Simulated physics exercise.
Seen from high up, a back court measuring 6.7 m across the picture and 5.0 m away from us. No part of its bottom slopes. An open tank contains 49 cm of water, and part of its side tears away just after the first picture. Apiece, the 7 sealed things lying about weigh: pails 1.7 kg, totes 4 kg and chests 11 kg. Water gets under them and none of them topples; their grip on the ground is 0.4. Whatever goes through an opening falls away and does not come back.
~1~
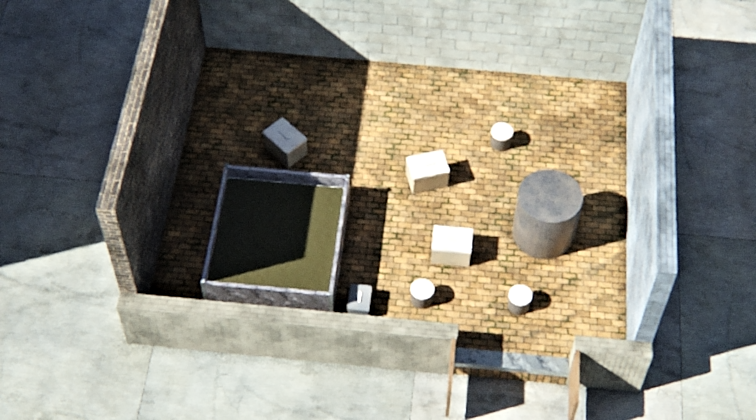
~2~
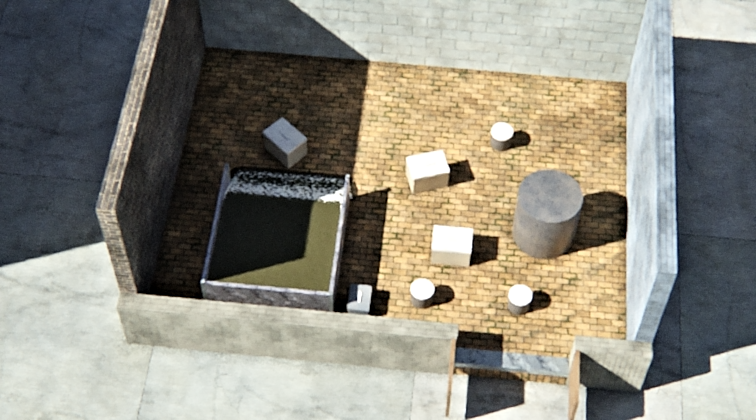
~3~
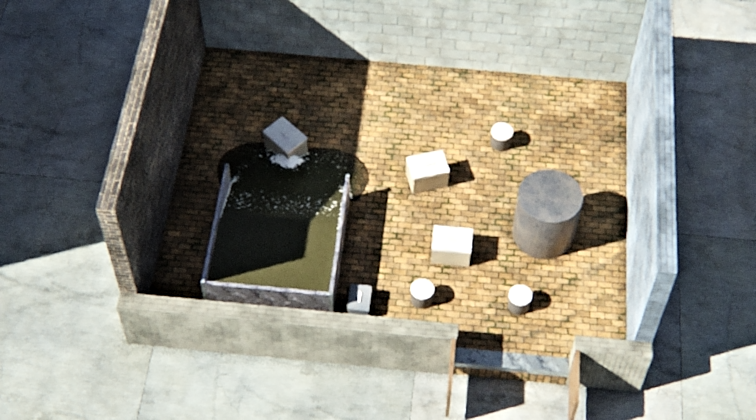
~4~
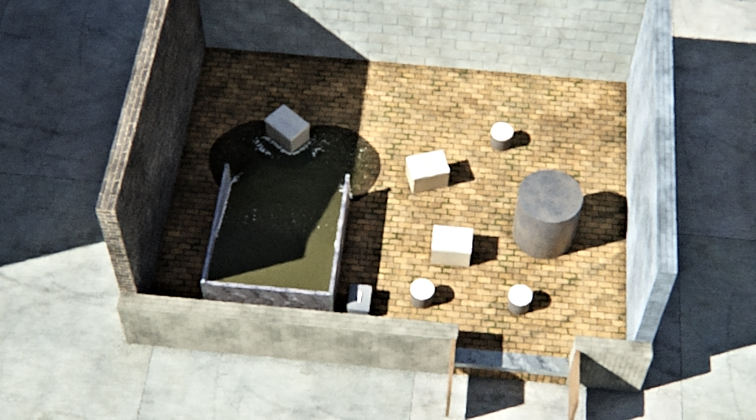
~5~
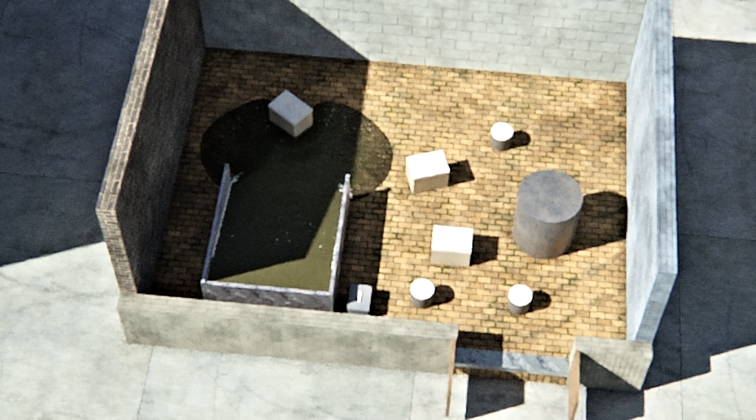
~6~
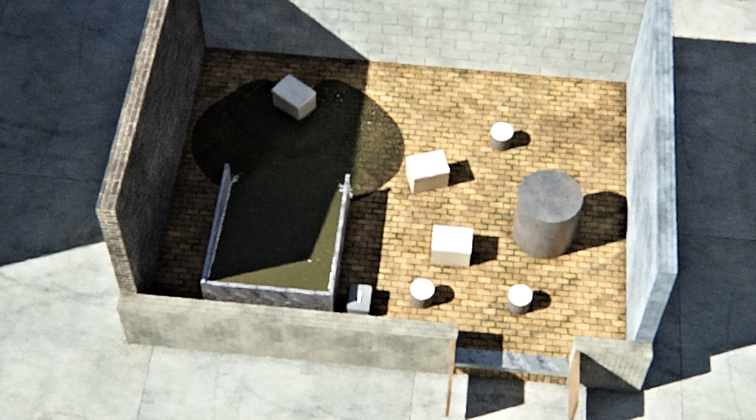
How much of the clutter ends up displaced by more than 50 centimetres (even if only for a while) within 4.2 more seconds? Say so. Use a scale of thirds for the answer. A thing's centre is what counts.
On that scale: Less than a third.
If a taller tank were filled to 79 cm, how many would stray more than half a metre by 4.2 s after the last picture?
Count under that change: 3.
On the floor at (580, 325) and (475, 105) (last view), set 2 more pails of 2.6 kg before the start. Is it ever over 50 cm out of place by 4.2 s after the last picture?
Taking them in turn, the first is below the mark and the second above the mark.
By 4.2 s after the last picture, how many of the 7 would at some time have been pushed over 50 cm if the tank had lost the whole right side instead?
The answer then is 6.
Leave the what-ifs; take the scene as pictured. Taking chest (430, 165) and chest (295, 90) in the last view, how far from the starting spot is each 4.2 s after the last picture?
In turn: 10 cm, 200 cm.
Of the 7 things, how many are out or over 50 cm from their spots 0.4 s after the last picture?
1.
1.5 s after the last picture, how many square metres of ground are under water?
Roughly 14 m2.
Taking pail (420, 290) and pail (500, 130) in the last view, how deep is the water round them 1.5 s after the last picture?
I'd put it at 0 cm and 0 cm respectively.
Then, 0.4 s after the last picture 1 of 7 are over 50 cm from their spots; 0 afloat.
Then, 1.5 s after the last picture 1 of 7 are over 50 cm from their spots; 1 afloat.
Then, 2.8 s after the last picture 1 of 7 are over 50 cm from their spots; 1 afloat.
Then, 4.2 s after the last picture 2 of 7 are over 50 cm from their spots, and 2 have been at some point; 2 afloat.
